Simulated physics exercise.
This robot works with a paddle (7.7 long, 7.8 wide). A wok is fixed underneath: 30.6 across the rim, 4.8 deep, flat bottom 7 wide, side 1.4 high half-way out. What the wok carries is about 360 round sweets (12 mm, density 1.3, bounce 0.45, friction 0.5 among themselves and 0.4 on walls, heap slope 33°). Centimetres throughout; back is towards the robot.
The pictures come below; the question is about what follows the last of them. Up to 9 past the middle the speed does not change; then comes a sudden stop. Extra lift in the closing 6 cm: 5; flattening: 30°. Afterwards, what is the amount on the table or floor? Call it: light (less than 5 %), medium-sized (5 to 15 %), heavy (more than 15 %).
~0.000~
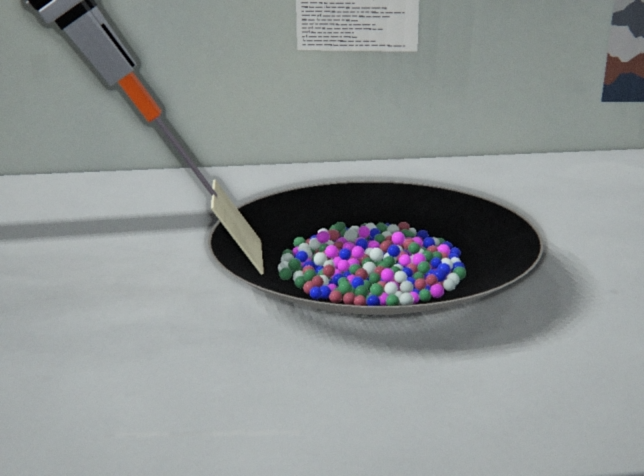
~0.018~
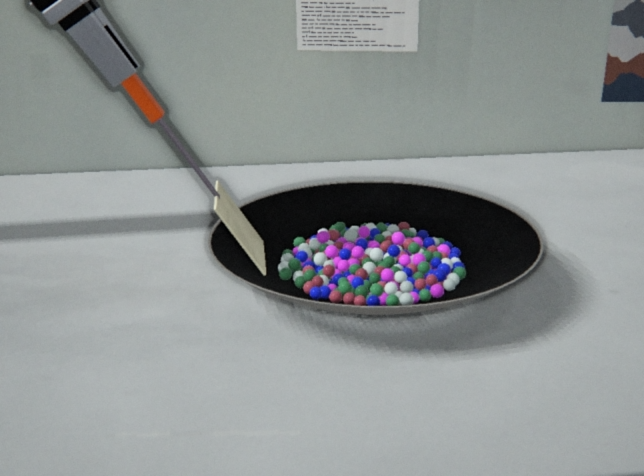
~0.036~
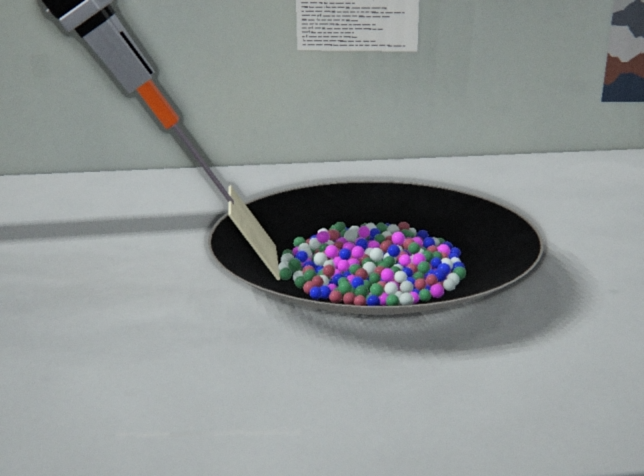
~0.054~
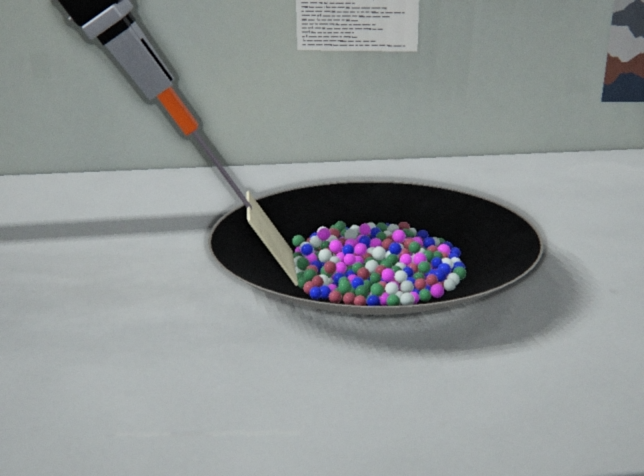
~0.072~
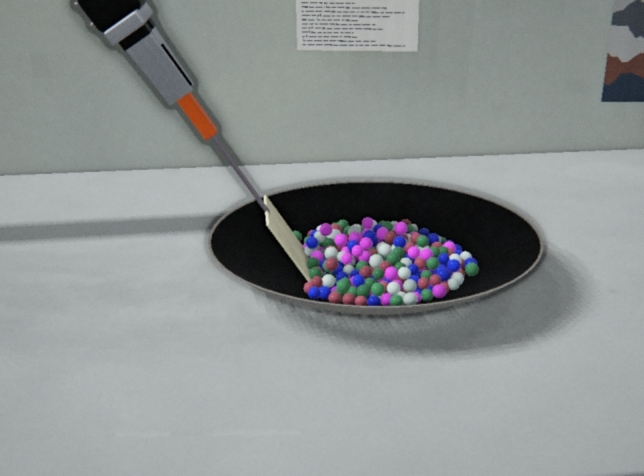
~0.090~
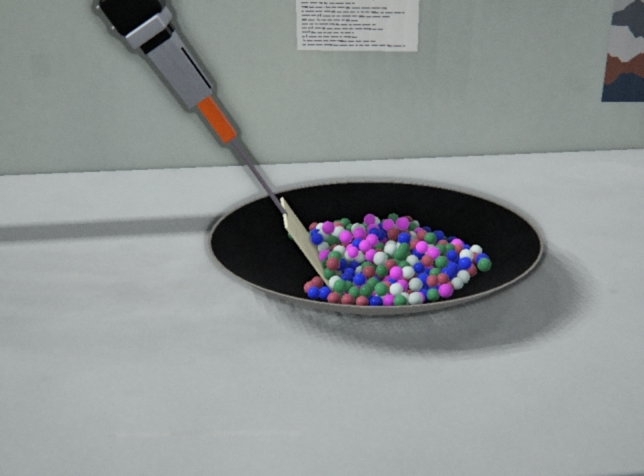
It comes out heavy.
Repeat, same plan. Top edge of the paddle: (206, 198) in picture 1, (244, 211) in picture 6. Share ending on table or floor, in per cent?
I'd put it at roughly 0 per cent.
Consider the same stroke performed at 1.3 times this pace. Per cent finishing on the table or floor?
Near 30 in a hundred.
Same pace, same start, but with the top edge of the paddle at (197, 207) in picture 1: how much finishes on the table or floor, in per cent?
Some 20 per cent.
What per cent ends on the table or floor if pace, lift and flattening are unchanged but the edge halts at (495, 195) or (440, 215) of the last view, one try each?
Try 1: Approx. 30 %; try 2: Approx. 10 %.
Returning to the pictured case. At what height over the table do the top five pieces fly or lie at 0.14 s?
They are near 5 cm up.
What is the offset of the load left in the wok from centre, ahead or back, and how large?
What stays is shifted forward by around 4.5 cm.
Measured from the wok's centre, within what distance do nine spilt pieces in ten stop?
Around 55 centimetres.
By 0.14 s, sloping 58°, highest piece 6 above the table; 360 in the wok.
By 0.19 s, sloping 48°, highest piece 6 above the table; 360 in the wok.
By 0.42 s, sloping 28°, highest piece 7 above the table; 284 in the wok, 56 on the table or floor, 20 on the blade or in flight.
By 1.47 s, sloping 28°, highest piece 5 above the table; 284 in the wok, 76 on the table or floor.
Final count, 284 in the wok, 76 on the table or floor. That is 21 % on the table or floor.
